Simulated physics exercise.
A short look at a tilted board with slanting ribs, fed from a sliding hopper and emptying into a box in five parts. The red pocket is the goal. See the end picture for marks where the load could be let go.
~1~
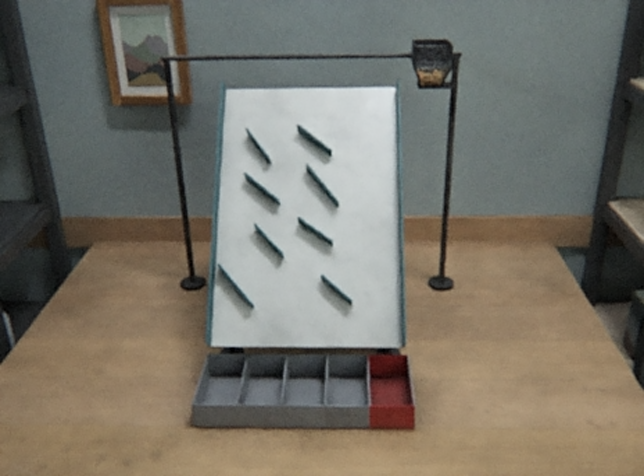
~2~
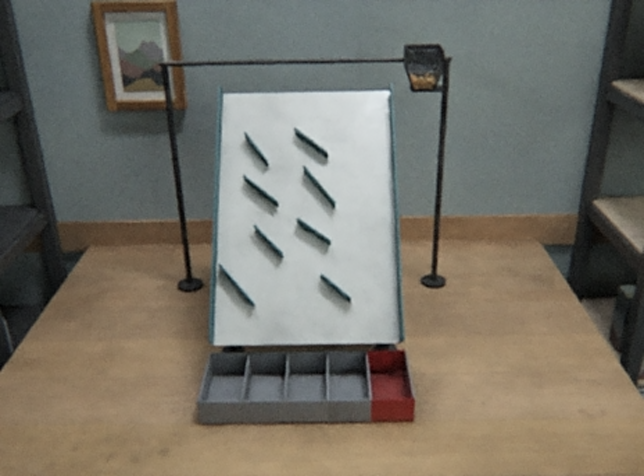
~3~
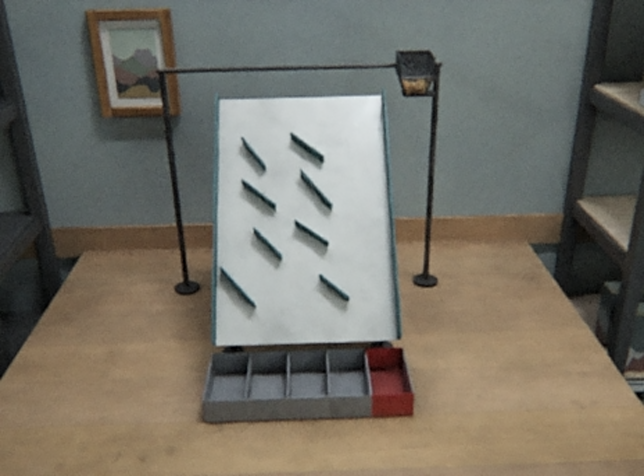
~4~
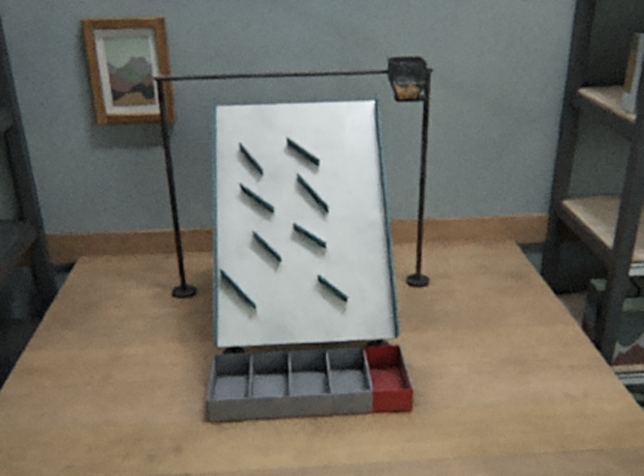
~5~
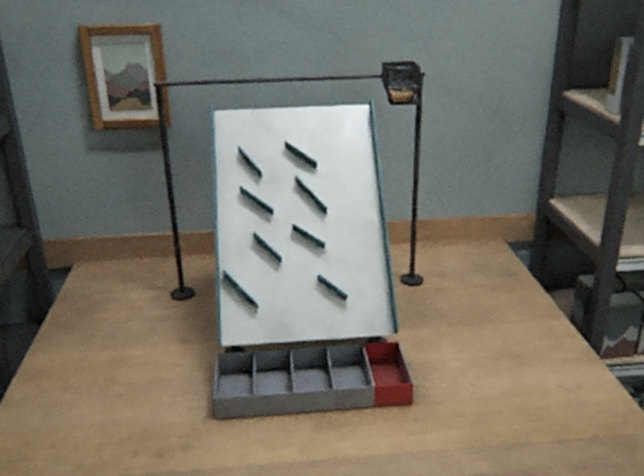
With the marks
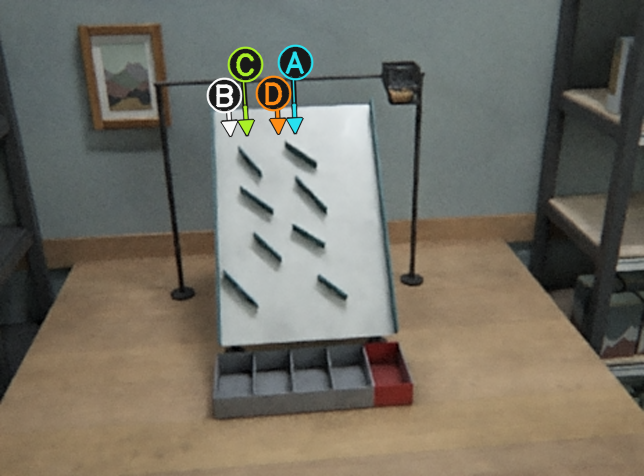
In the video, a tilted white board with slanting green ribs stands below a dark hopper on a rail, behind a gray box with one red pocket. The viewpoint shifts gradually, revealing more shelving at right, while nothing else visibly moves.
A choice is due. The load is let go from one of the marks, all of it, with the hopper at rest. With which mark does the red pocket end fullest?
It is A.
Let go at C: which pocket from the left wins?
The fifth.
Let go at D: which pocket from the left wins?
The fifth.
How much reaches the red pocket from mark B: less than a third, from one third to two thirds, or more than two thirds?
It is less than a third.
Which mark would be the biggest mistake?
Mark B.
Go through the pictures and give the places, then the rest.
In the first frame, hopper (430, 76), round wooden beads, door shut.
In the second frame, ribs (244, 132) to (267, 160), (294, 128) to (328, 152), (243, 175) to (277, 201).
In the third frame, ribs (301, 169) to (332, 205), (253, 228) to (282, 255), (295, 220) to (328, 242).
In the fourth frame, ribs (221, 269) to (255, 305), (318, 275) to (348, 298).
In the fifth frame, red pocket (393, 393), number 5 of 5 from the left.
On the marked copy, mark A meets the board at (295, 127); mark B meets the board at (230, 130); mark C meets the board at (246, 129); mark D meets the board at (278, 128).
For mark A, the larger part in the red pocket, about a tenth in other pockets, about a tenth outside the box.
For mark B, about a tenth in the red pocket, roughly two thirds in other pockets, about a tenth held on the board, about a tenth outside the box.
For mark C, roughly half in the red pocket, roughly a third in other pockets, about a tenth outside the box.
For mark D, roughly half in the red pocket, roughly a third in other pockets, about a tenth outside the box.
